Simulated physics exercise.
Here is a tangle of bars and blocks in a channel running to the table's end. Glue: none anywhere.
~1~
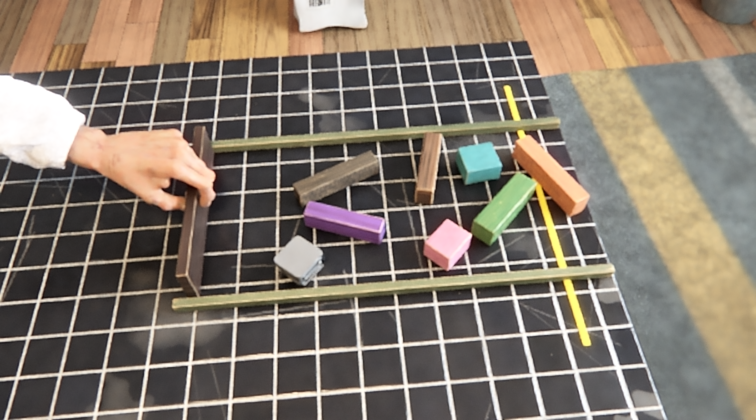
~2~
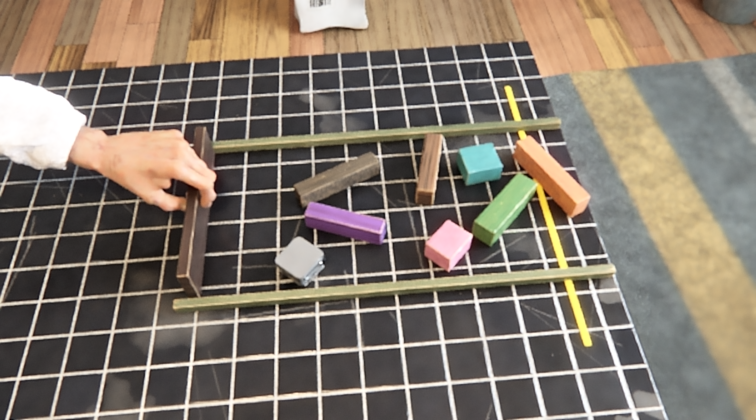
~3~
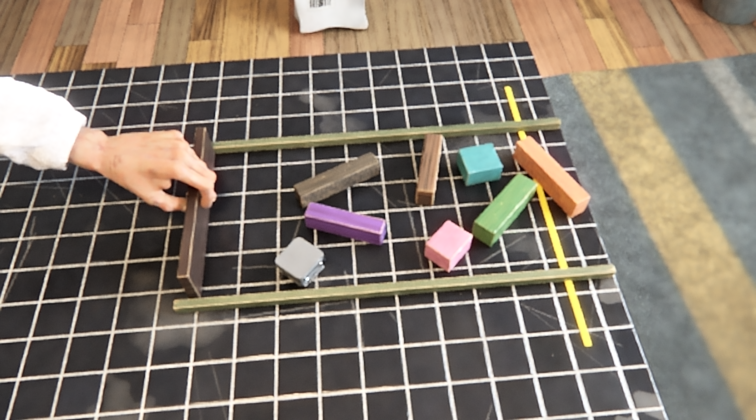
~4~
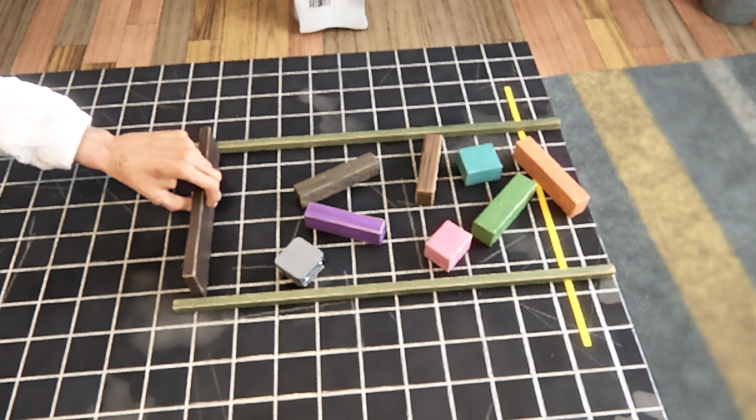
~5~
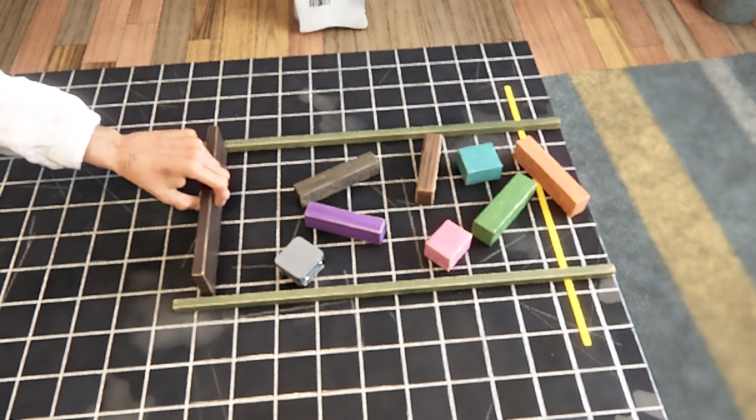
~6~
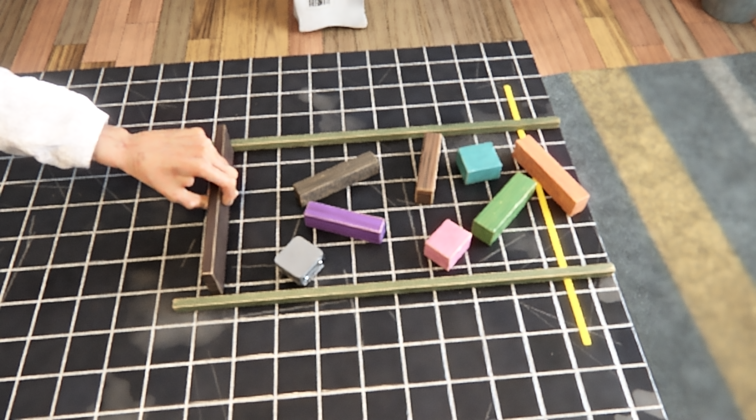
A hand sliding a dark board slightly right between two rails, while the coloured bars and blocks ahead of it stay still.
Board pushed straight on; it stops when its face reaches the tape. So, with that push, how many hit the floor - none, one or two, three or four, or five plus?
Off the edge: Three or four.
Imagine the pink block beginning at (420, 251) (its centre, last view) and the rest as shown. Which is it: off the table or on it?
Then it falls.
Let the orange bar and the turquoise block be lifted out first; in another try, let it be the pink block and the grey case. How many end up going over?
The count is 2 in one try and 2 in the other, in that order.
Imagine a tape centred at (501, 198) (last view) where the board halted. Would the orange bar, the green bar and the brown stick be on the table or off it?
Well, the orange bar comes off, the green bar stays where it is, and the brown stick? It stays where it is.
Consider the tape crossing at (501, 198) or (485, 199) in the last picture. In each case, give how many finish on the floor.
1 and 1.
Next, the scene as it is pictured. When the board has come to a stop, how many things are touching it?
The count is 3.
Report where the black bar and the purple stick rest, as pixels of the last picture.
I'd say approximately (539, 155) and then (583, 215).
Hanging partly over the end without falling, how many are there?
The total here is 1.
Early on, none off yet; orange bar at rest near (549, 174); green bar at rest near (504, 208); turquoise block at rest near (478, 163).
A while later, none off yet; orange bar moving near (553, 171); green bar travelled a little near (521, 194); turquoise block moving near (487, 163).
Finally, the number that fall off is three or four; lost, pink block, turquoise block, green bar and orange bar.
